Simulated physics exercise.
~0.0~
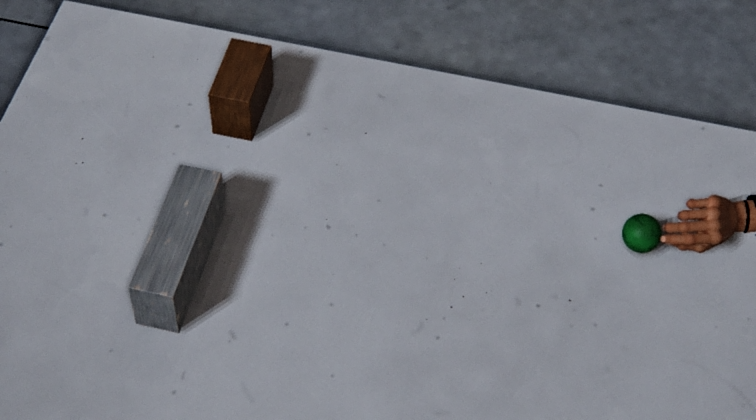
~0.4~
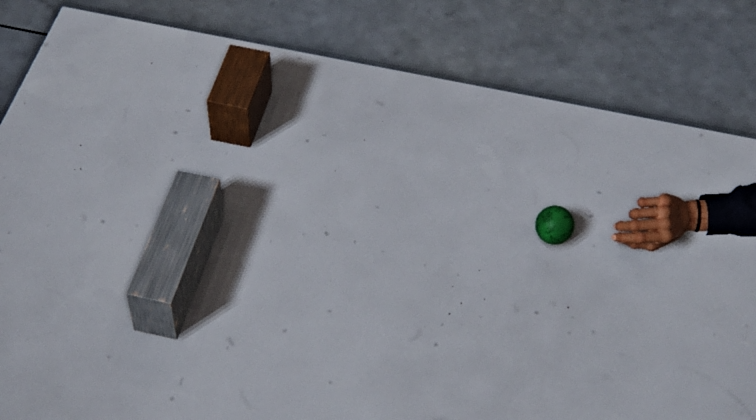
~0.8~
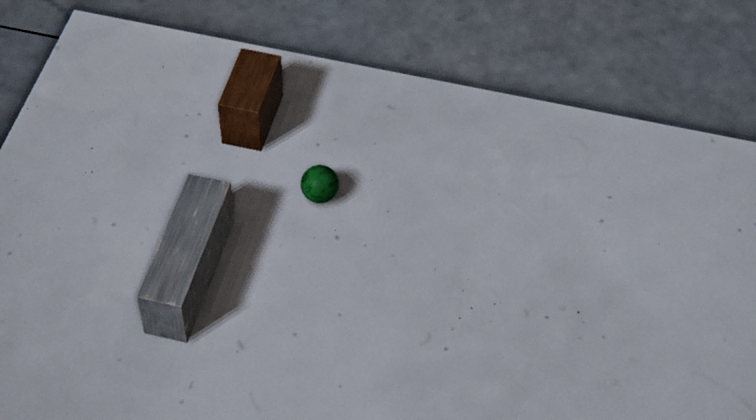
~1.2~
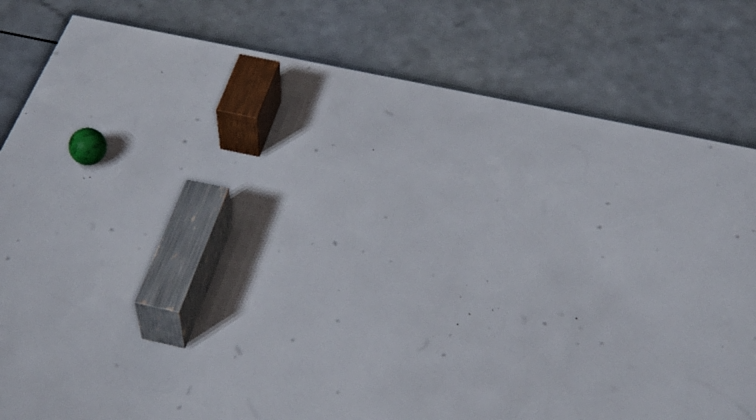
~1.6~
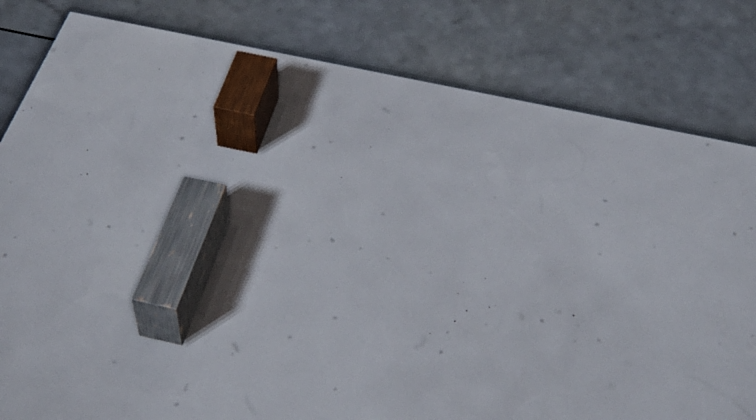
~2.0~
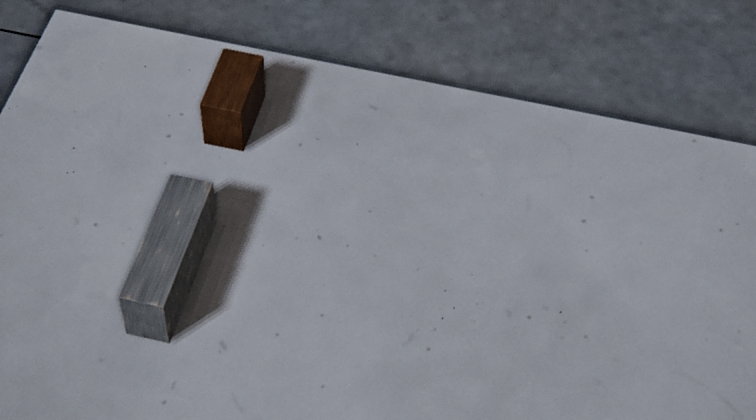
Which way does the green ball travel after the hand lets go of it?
The green ball rolls to the left, moving away from the hand and towards the gap between the two blocks.
